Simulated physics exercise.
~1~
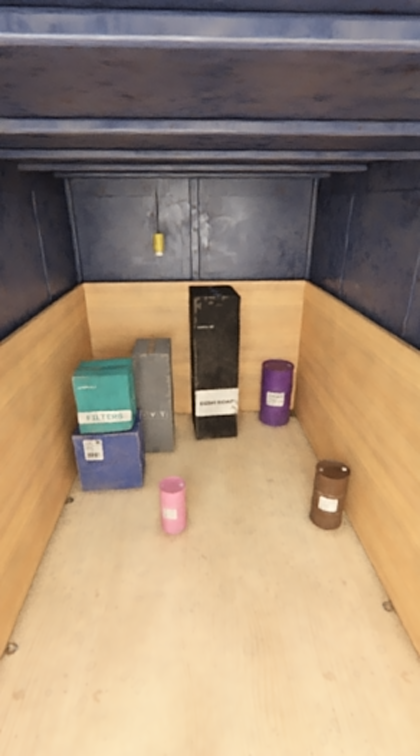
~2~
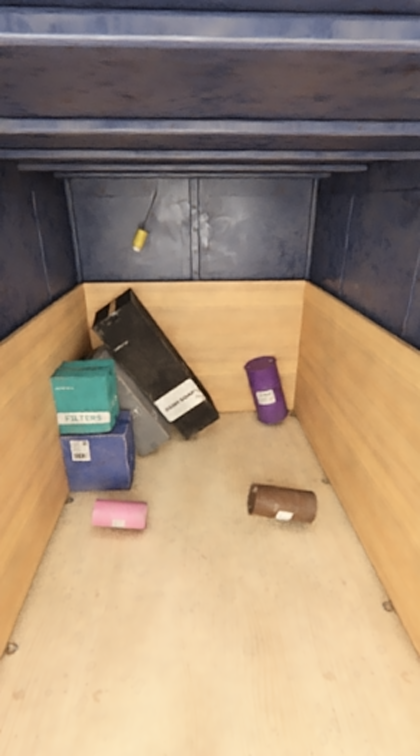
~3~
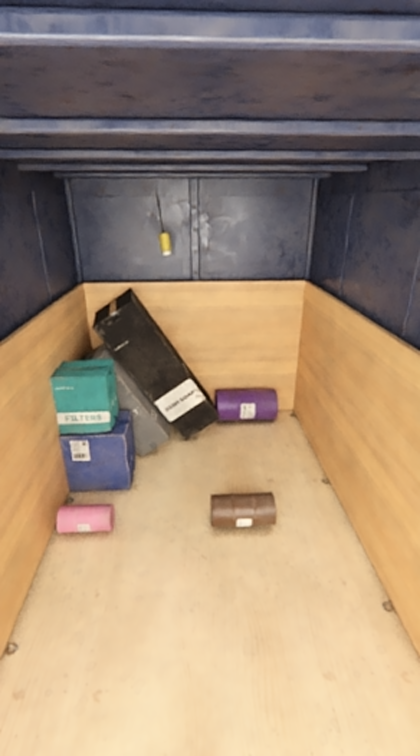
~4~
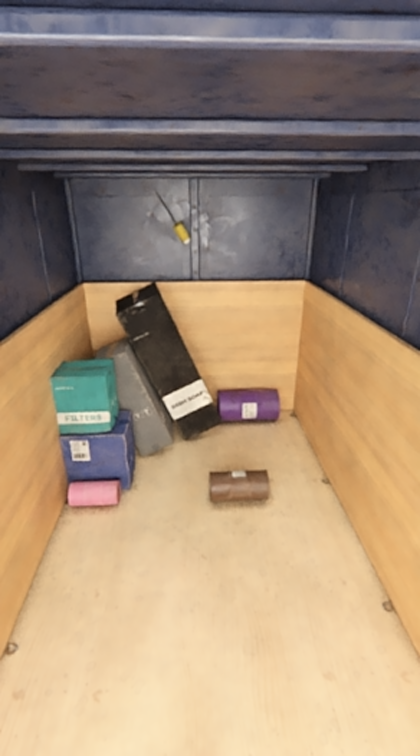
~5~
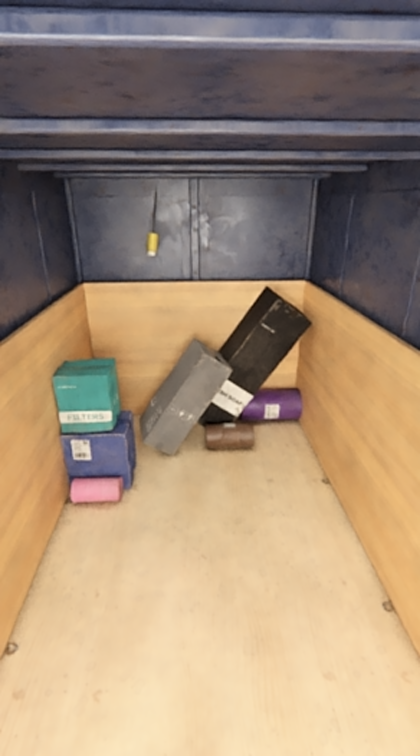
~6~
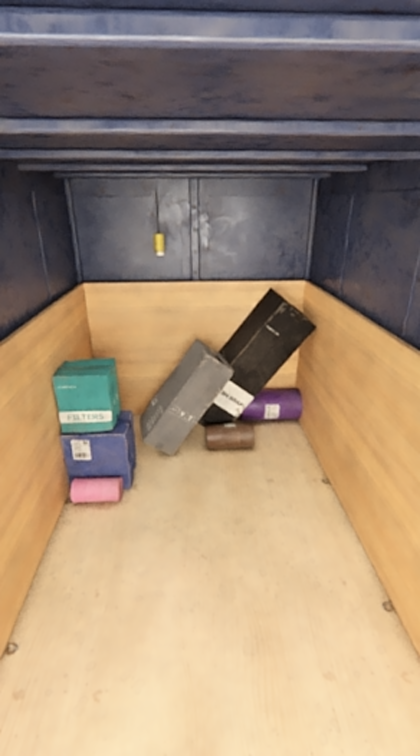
The footage shows boxes and drums in a load bay as the black and grey boxes tip left and three drums topple and roll, then both boxes swing over to lean right, ending at rest while the stacked turquoise and blue boxes stay in place.
